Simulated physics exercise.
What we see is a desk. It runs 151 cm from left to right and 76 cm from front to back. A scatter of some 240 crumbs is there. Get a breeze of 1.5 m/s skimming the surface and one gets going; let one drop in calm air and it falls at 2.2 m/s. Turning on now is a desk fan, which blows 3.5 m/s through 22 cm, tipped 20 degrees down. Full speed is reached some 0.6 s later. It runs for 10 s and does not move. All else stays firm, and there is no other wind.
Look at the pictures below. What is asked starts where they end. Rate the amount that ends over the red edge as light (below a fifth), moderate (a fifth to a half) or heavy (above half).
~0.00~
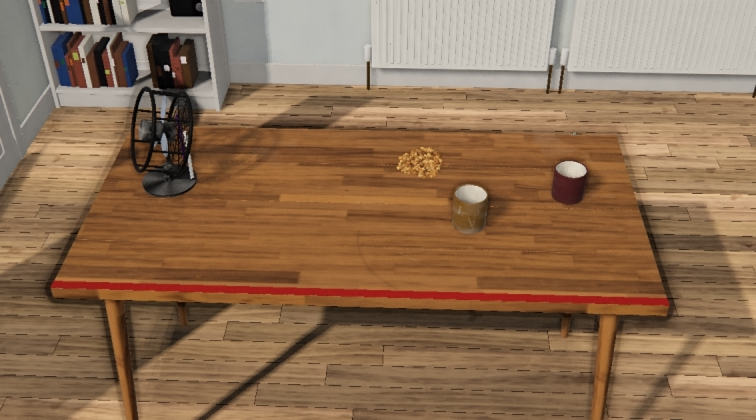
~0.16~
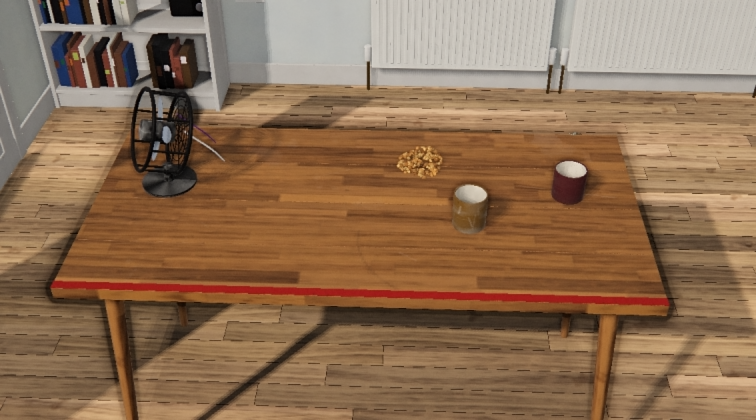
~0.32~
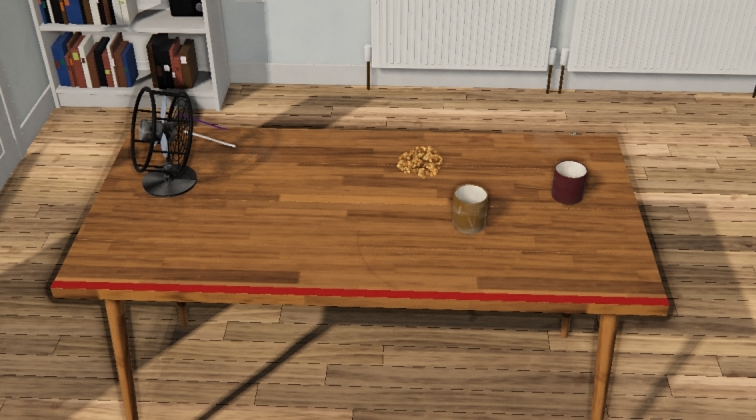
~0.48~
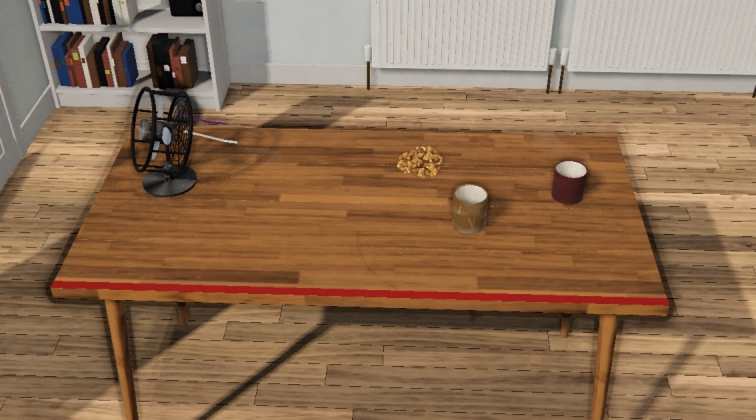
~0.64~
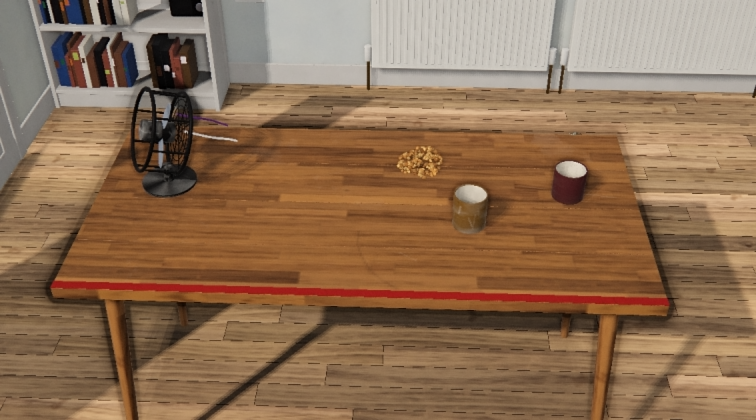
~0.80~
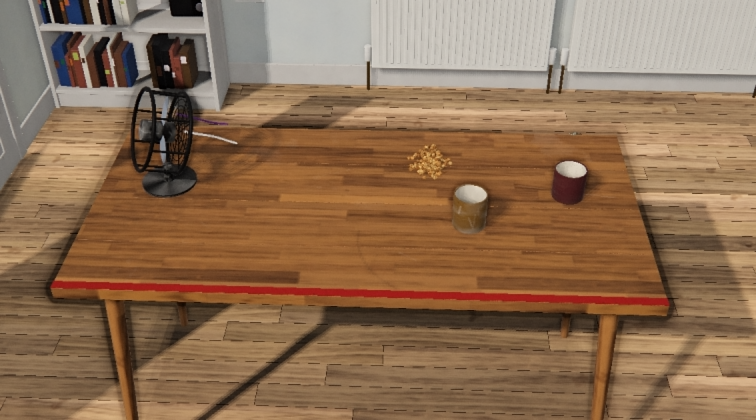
Light.
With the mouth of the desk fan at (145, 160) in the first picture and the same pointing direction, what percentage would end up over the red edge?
In that case some 0 per cent.
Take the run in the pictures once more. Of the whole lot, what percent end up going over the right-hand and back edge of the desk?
About 90 per cent right-hand, about 10 per cent back.
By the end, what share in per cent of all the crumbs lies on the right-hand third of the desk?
Near 0 %.
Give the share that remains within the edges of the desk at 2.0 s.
Roughly 0 per cent.
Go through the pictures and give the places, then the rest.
In the first picture, the middle of the crumbs is near (421, 164), none has stirred yet and the mouth of the desk fan is at (161, 131).
In the second picture, the middle of the crumbs is near (422, 163), none has stirred yet and the red edge is centred on (356, 297).
In the third picture, the middle of the crumbs is near (422, 163), none has stirred yet, the top of a mug is at (471, 194) and the top of a mug is at (571, 169).
In the fourth picture, the middle of the crumbs is near (422, 163) and none has stirred yet.
In the fifth picture, the middle of the crumbs is near (422, 163) and none has stirred yet.
In the sixth picture, the middle of the crumbs is near (430, 161), the farthest in sight from the desk fan is at (450, 163) and about 50 % have left their places.
After 2.0 s, 0 % are over the red edge; 100 % have settled or left.
After 3.2 s, 0 % are over the red edge; 100 % have settled or left.
After 5.5 s, 0 % are over the red edge; 100 % have settled or left.
After 10.0 s, at the end, 0 % are over the red edge.
